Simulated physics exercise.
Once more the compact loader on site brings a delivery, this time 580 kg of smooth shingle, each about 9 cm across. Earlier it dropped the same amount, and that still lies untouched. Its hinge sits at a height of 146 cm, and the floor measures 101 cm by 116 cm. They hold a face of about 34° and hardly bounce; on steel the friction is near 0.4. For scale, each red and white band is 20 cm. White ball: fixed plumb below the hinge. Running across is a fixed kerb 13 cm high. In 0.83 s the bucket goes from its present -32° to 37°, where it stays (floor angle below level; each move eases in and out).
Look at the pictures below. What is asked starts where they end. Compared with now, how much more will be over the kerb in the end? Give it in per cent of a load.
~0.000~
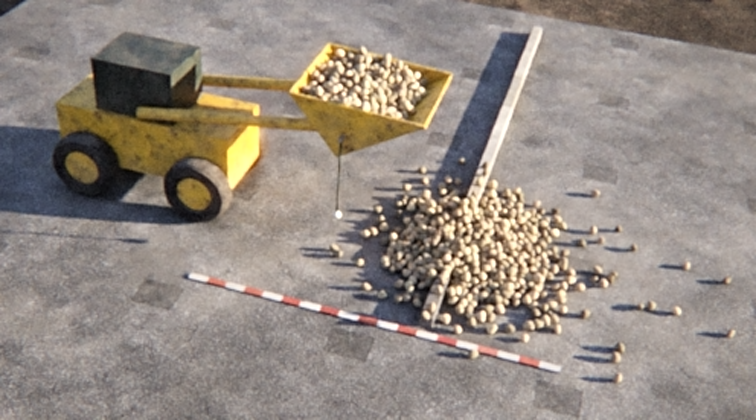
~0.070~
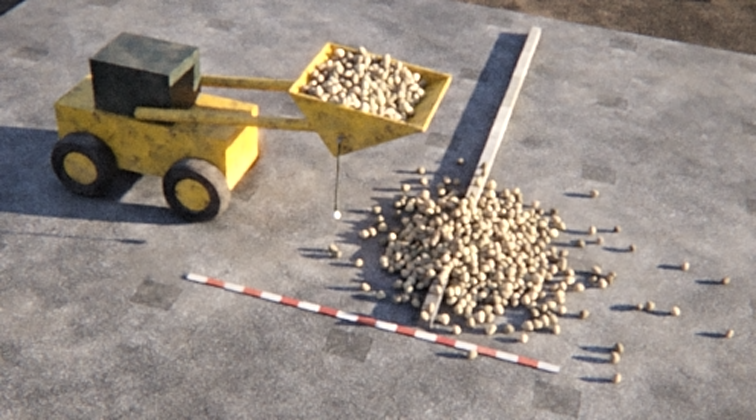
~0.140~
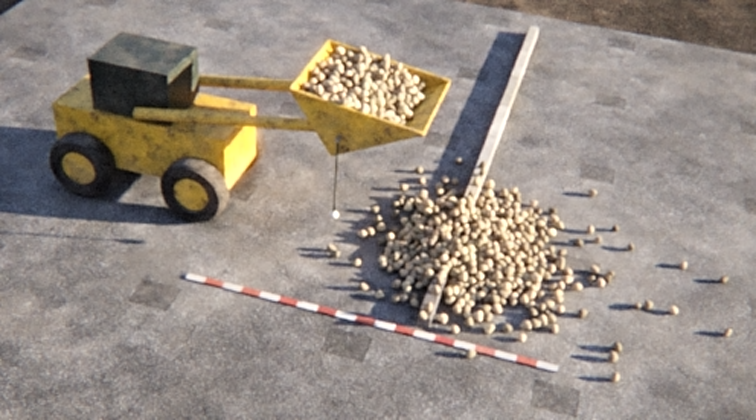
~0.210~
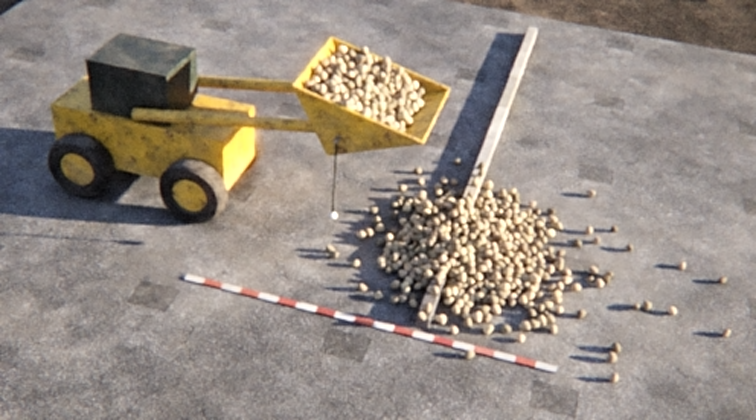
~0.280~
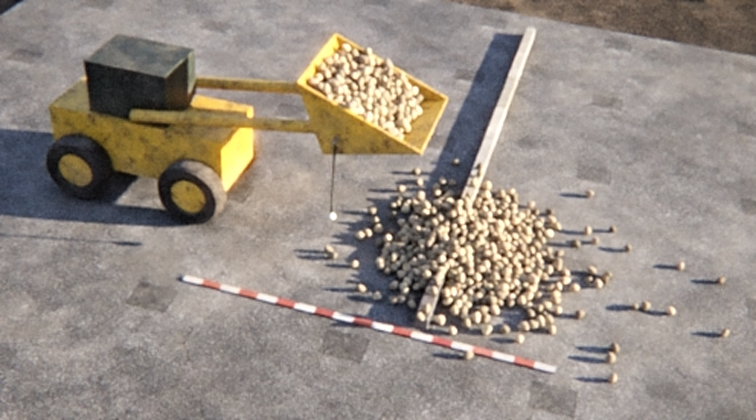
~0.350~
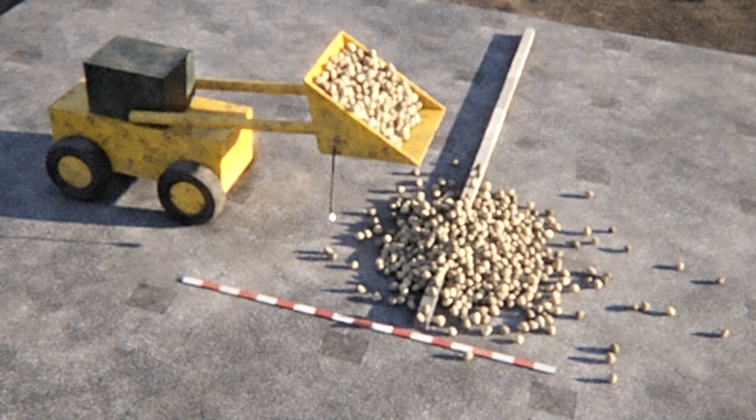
Close to 44 parts in a hundred.
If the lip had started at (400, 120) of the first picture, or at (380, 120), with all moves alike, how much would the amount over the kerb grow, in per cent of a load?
Near 15 in a hundred, then near 5 in a hundred.
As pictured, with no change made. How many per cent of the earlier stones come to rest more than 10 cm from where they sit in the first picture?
Close to 20 in a hundred of them.
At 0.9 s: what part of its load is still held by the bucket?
Near 70 per cent of the load is held.
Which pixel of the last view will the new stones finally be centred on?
Near (444, 236).
After 0.6 s the floor is at 26°; in per cent of one load, 100 in the bucket, 39 on this side of the kerb, 61 over the kerb; the foremost stones are at (665, 302).
After 0.9 s the floor is at 37°; in per cent of one load, 71 in the bucket, 68 on this side of the kerb, 61 over the kerb; the foremost stones are at (665, 302).
After 1.3 s the floor is at 37°; in per cent of one load, 22 in the bucket, 102 on this side of the kerb, 76 over the kerb; the foremost stones are at (665, 302).
After 4.1 s the floor is at 37°; in per cent of one load, 0 in the bucket, 96 on this side of the kerb, 104 over the kerb; the foremost stones are at (669, 297). Net gain over the kerb, 44.
